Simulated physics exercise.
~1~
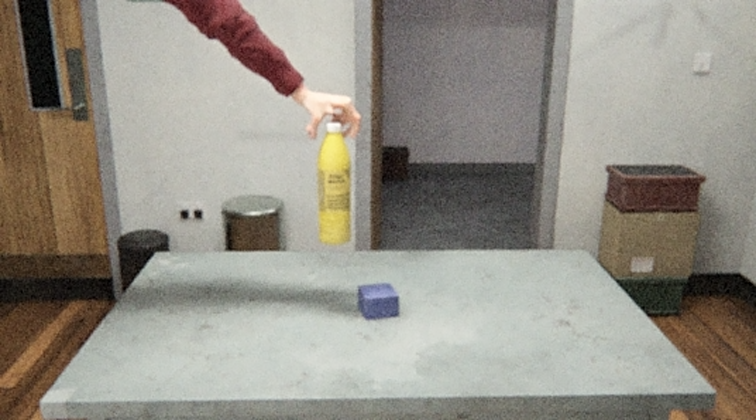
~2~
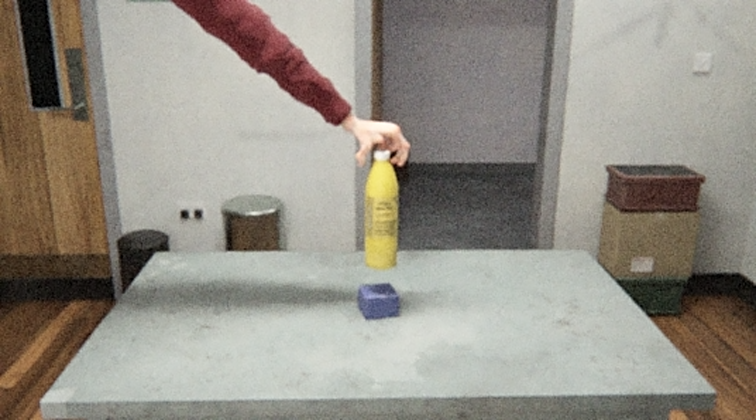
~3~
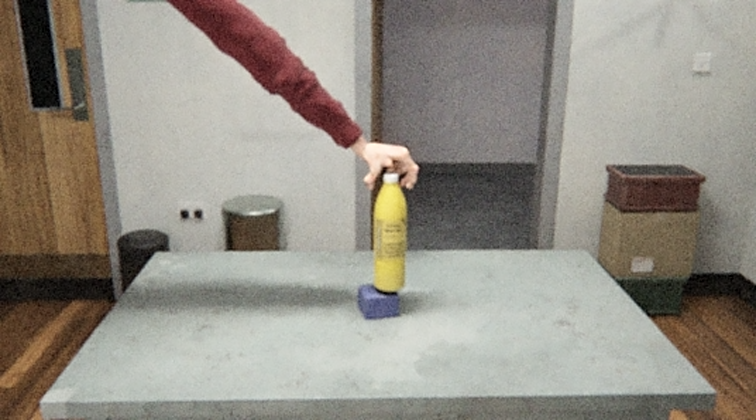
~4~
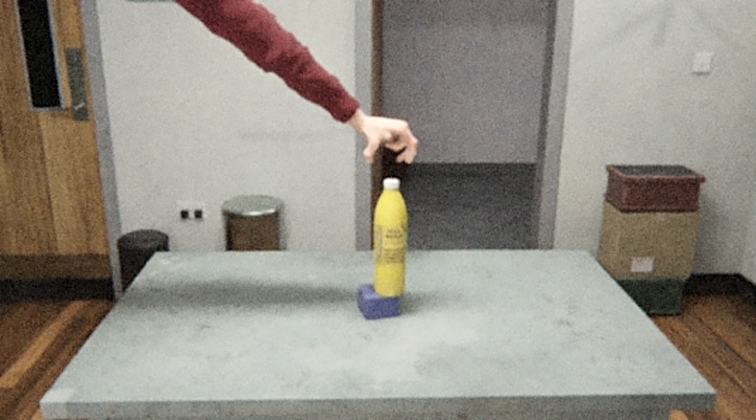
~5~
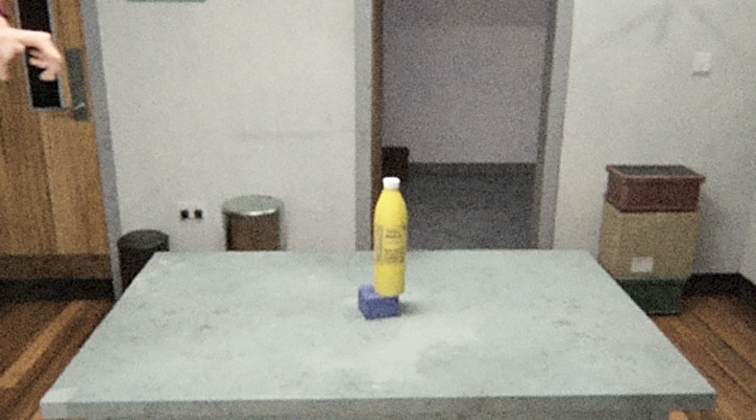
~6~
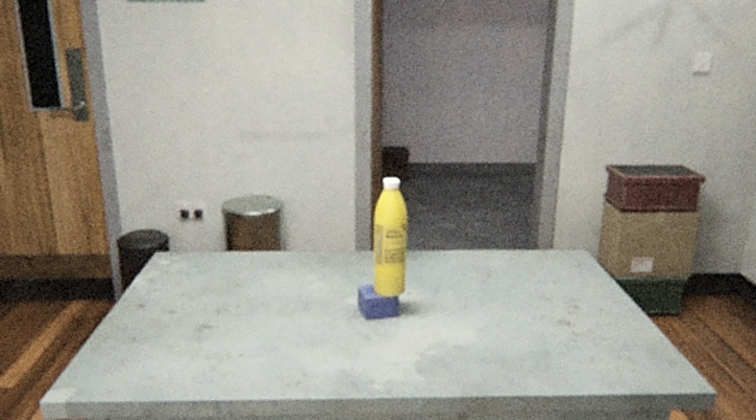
A hand lowering an upright yellow bottle onto a small blue block on a table, letting go and withdrawing, the bottle staying balanced.
